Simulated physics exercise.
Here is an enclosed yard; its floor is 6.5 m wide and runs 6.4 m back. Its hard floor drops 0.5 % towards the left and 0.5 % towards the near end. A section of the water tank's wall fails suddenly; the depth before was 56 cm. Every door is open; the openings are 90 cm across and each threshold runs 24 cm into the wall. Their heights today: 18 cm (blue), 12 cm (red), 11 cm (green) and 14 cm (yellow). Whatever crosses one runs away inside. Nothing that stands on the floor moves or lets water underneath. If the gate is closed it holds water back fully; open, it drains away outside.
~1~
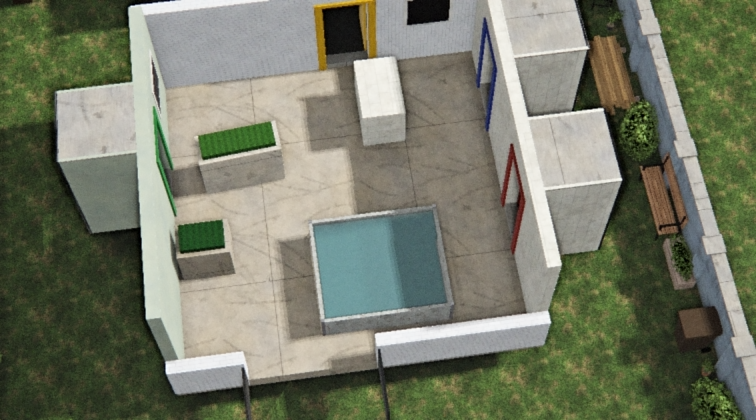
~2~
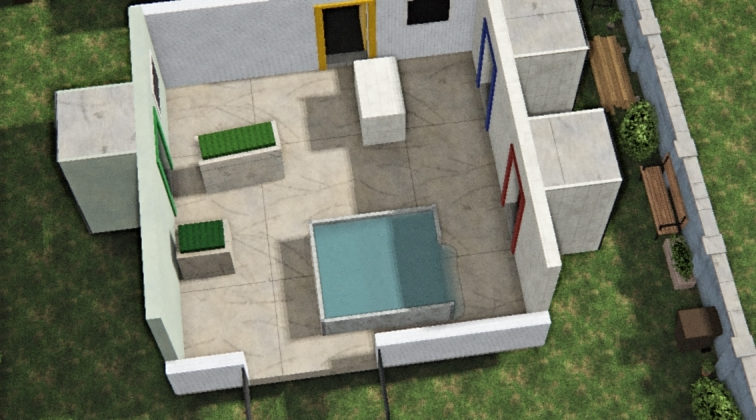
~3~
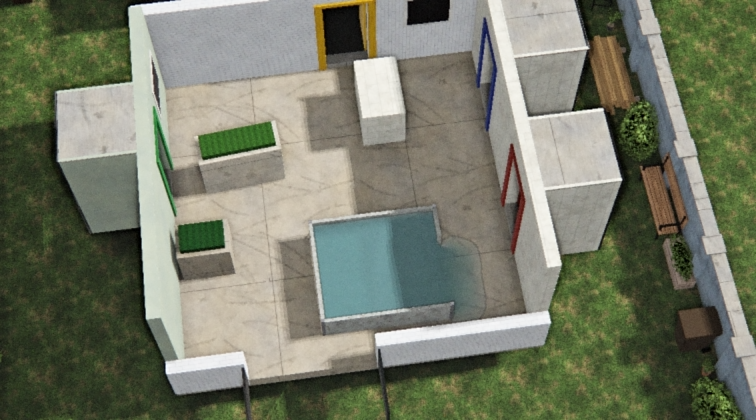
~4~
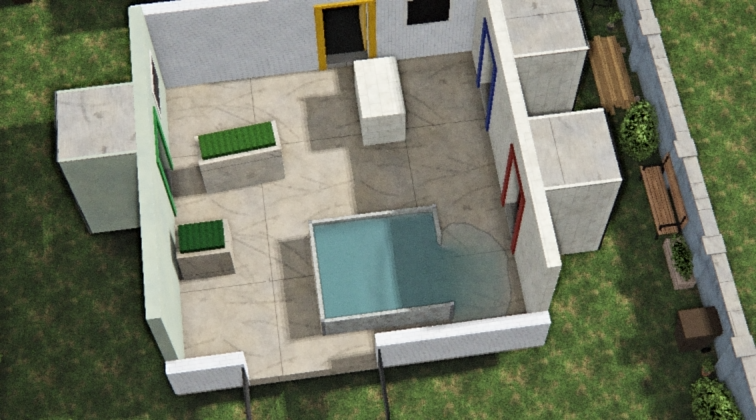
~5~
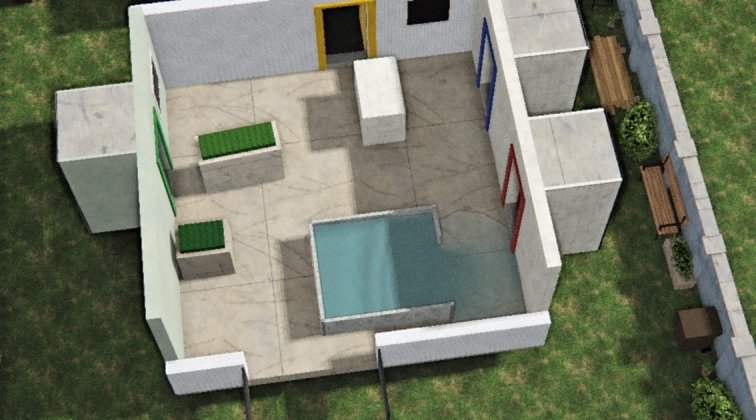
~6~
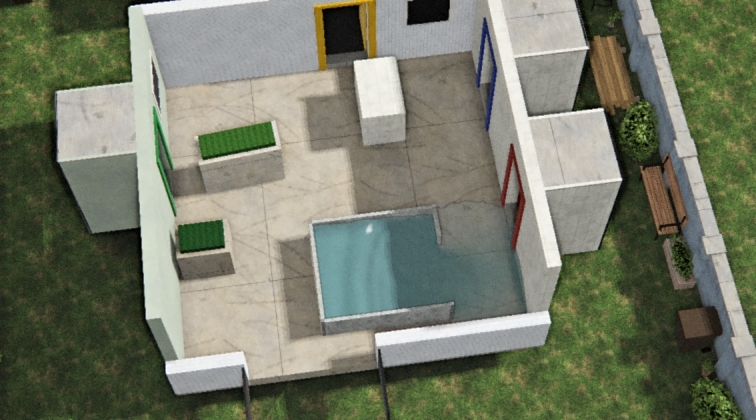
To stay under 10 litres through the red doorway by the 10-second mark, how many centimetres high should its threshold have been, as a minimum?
Some 25 cm above the ground.
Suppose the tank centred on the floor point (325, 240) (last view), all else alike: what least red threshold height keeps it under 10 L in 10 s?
Some 27 cm.
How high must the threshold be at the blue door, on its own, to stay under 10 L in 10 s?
Roughly 10.0 cm at blue.
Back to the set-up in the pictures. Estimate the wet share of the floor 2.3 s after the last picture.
Near 40 per cent is wet.
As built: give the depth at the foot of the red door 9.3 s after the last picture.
Some 7.5 cm.
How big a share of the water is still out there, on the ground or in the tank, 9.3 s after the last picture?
Roughly 86 in a hundred.
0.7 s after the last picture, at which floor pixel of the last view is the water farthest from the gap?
Near (494, 156).
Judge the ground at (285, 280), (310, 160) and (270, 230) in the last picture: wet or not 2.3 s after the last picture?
In turn: Still dry, not reached, not reached.
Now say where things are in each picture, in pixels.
In the first frame, still water, 56 cm deep, in the water tank at (380, 264); the red door at (513, 203) is dry.
In the second frame, the gap is at (443, 278), the front 0.3 m out at (458, 288); the back of the water tank holds 56 cm.
In the third frame, water pours out at (443, 279) and has run 0.7 m, to (482, 297); about 10 cm deep outside, 56 cm at the back.
In the fourth frame, water pours out at (443, 279) and has run 1.2 m, to (504, 265); about 8 cm deep outside, 56 cm at the back.
In the fifth frame, water pours out at (443, 279) and has run 1.5 m, to (510, 233); about 7 cm deep outside, 56 cm at the back.
In the sixth frame, water pours out at (443, 279) and has run 1.6 m, to (517, 232); about 8 cm deep outside, 56 cm at the back; water is at the red door at (513, 203).
Then, 0.7 s after the last picture water covers 10 % of the floor, deepest (53 cm) near (530, 329); 21 cm at the red door, 16 litres in over its 12 cm threshold.
Then, 2.3 s after the last picture water covers 40 % of the floor, deepest (35 cm) near (530, 329); 20 cm at the red door, 88 litres in over its 12 cm threshold.
Then, 9.3 s after the last picture water covers 95 % of the floor, deepest (11 cm) near (530, 329); 8 cm at the red door, 124 litres in over its 12 cm threshold.
At the red door as built, the water peaked near 23 cm, 1.5 s after the last picture.
With a threshold of 22.5 cm, 19 litres would have come in within the 10 s; with 30.5 cm, 1 litre. So under 10 litres takes about 25 cm.
